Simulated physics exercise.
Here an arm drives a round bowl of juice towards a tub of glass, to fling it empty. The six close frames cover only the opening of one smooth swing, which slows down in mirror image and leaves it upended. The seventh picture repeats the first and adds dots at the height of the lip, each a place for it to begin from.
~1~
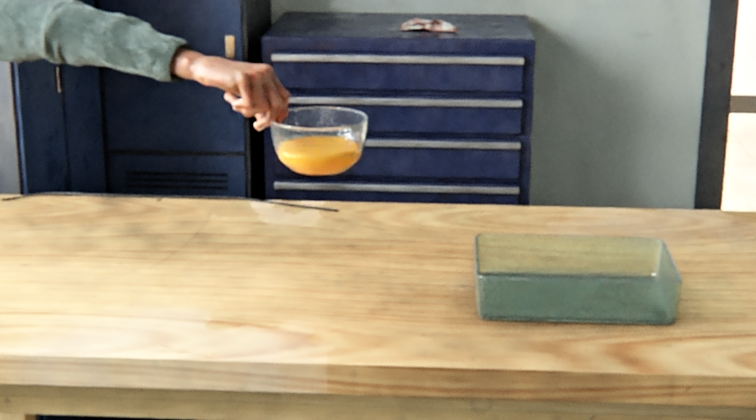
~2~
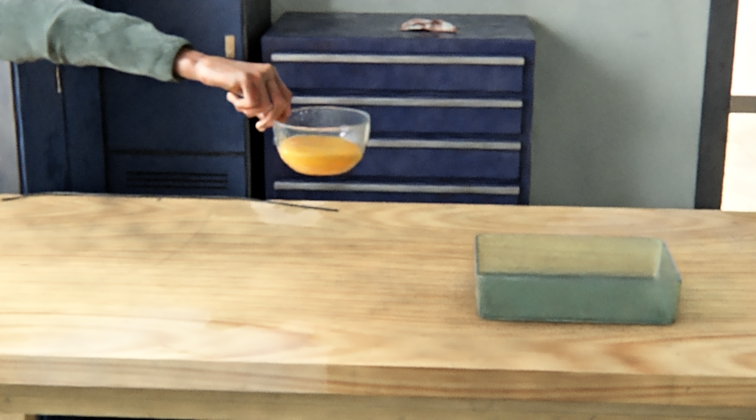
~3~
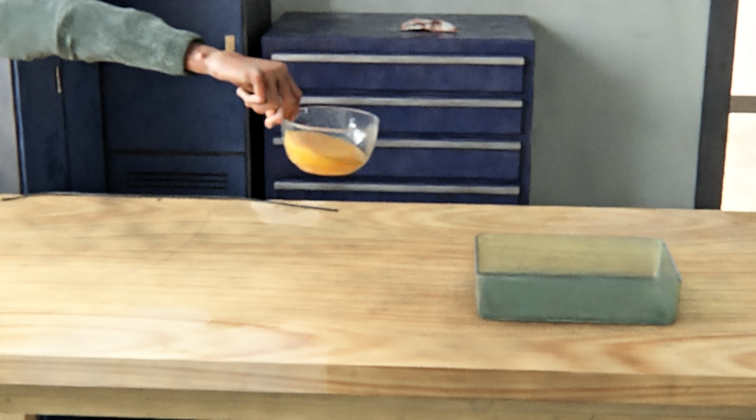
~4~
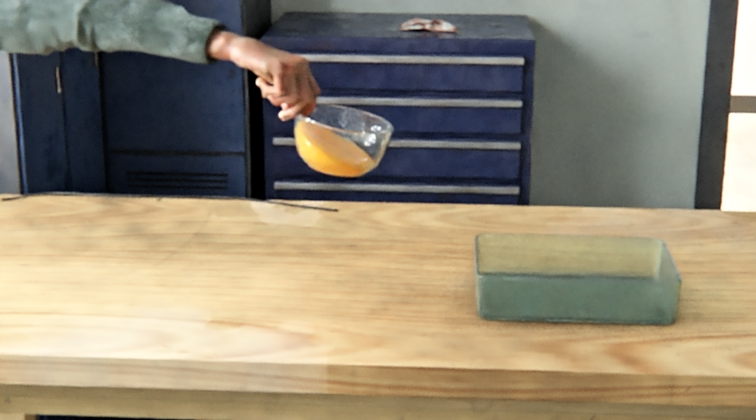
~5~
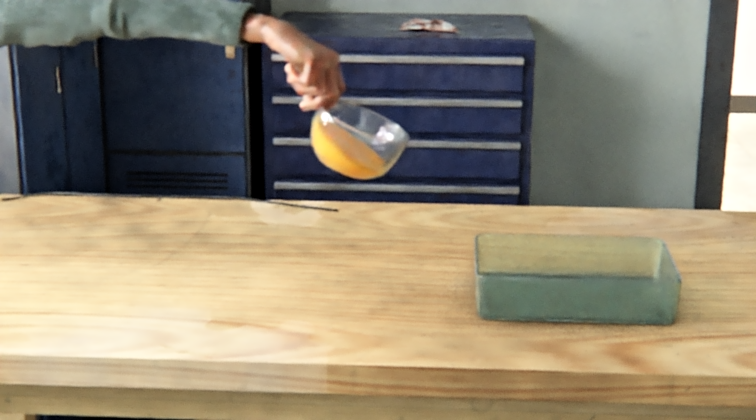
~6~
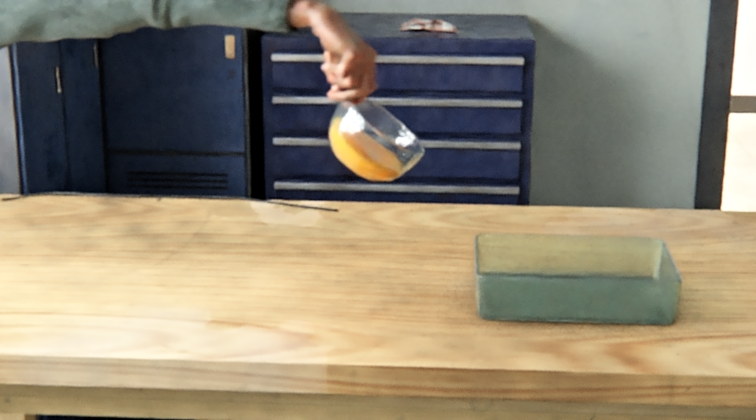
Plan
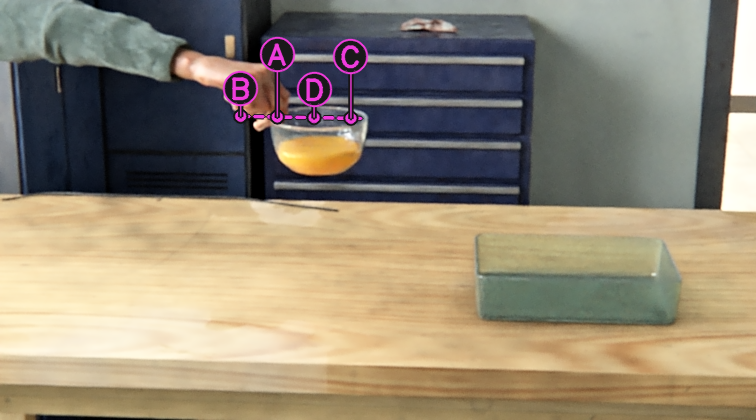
A workshop with a pale wooden bench is seen from the front and slightly above, with dark blue drawers and cabinets against a grey wall behind. At the upper left, a hand in a grey-green sleeve holds a clear round bowl of orange juice, while a greenish glass tub sits on the bench at right. The arm carries the bowl rightward, slowly at first, tilting it increasingly toward the right, as the camera stays still.
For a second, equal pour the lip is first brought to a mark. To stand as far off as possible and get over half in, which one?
D will do.
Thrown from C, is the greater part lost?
No.
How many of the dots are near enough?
Two of the four.
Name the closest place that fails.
Place A.
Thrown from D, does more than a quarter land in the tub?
Yes, clearly.
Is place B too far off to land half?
Yes, it does.
On the marked copy, A at (277, 116); B at (240, 116); C at (350, 118); D at (314, 117).
Choosing A, about 18 % lands in the tub, 76 % falls short and 6 % goes beside or beyond.
Choosing B, about 0 % lands in the tub, 98 % falls short.
Choosing C, about 74 % lands in the tub, 2 % falls short and 24 % goes beside or beyond.
Choosing D, about 62 % lands in the tub, 18 % falls short and 20 % goes beside or beyond.
